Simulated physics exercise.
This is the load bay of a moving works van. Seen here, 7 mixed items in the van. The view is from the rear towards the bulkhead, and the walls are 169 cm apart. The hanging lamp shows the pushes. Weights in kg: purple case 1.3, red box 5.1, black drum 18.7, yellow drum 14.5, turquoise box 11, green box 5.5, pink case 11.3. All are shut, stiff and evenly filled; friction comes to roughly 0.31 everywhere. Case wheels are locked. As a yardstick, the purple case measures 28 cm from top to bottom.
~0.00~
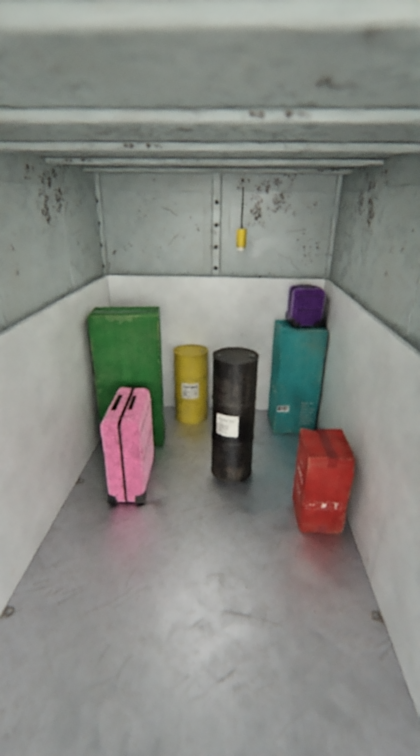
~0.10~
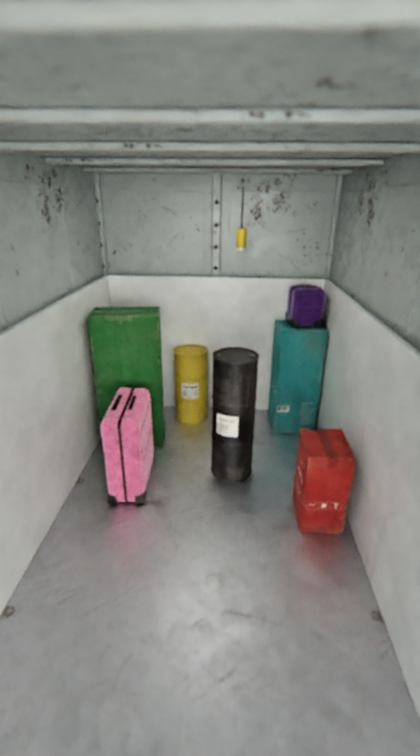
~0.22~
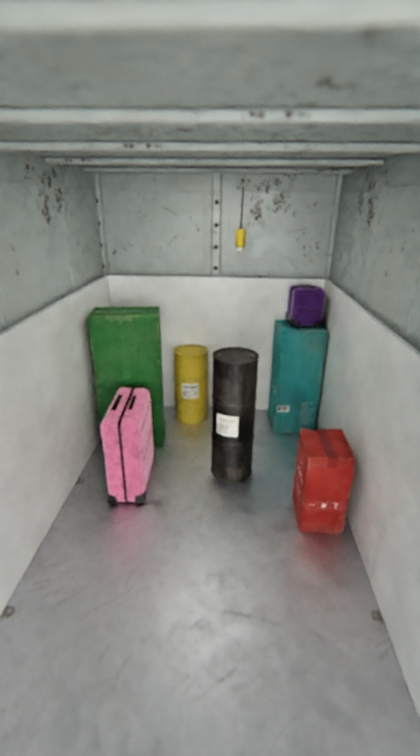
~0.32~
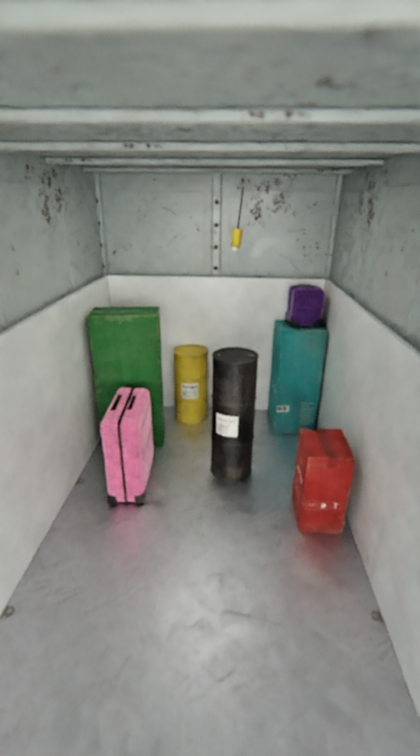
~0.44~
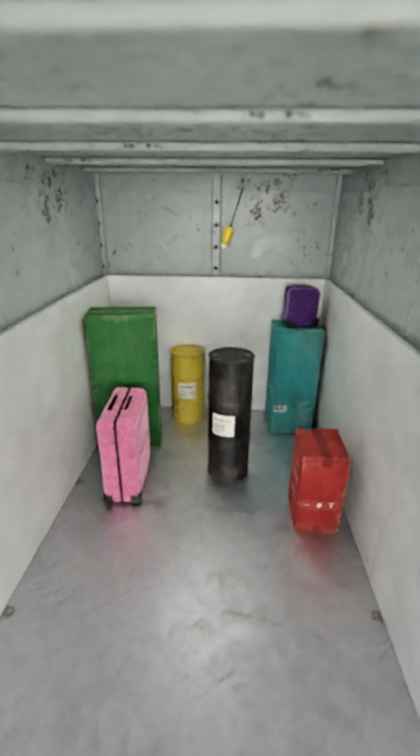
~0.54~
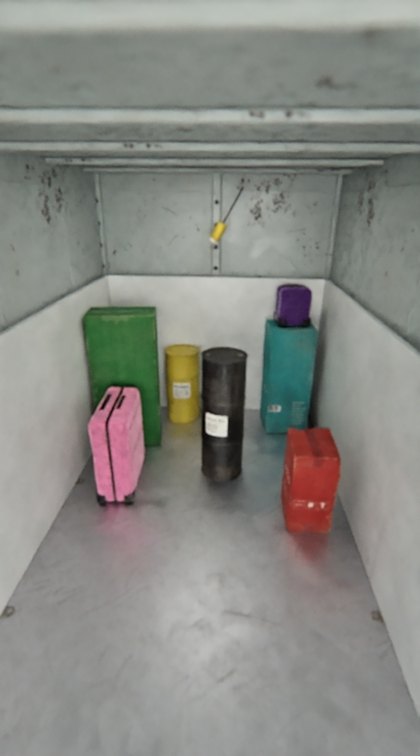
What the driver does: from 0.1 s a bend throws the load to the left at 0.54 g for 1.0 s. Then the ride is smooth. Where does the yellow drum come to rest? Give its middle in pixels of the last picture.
It ends at about (130, 382).
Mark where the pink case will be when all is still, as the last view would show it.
Near (91, 441).
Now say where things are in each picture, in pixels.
In the first frame, no push; yellow drum (191, 384); purple case (305, 306).
In the second frame, no push; black drum (233, 416); turquoise box (295, 377).
In the third frame, push 0.26 g left; green box (131, 379); pink case (130, 442).
In the fourth frame, push 0.48 g left; purple case (305, 306); red box (320, 480).
In the fifth frame, push 0.54 g left; black drum (230, 416) shifted 2 cm; turquoise box (292, 377) shifted 3 cm.
In the sixth frame, push 0.54 g left; yellow drum (183, 384) shifted 7 cm; green box (127, 379) shifted 3 cm.
Around 0.74 s, push 0.54 g left; yellow drum shifted 22 cm near (164, 383); purple case shifted 29 cm; red box shifted 23 cm.
Around 0.84 s, push 0.54 g left; yellow drum shifted 34 cm near (151, 383); purple case shifted 44 cm; black drum shifted 34 cm.
Around 1.04 s, push 0.13 g left; yellow drum shifted 52 cm near (129, 382); purple case shifted 78 cm; red box shifted 61 cm.
Around 1.24 s, no push; yellow drum shifted 52 cm near (130, 382); purple case at 28° to upright; red box shifted 81 cm.
Finally (2.2 s), off its perch, purple case; not toppled but over 15 cm from the start, red box, black drum, yellow drum, turquoise box and pink case; the last one still in place (within 15 cm). In the last view, yellow drum near (130, 382).
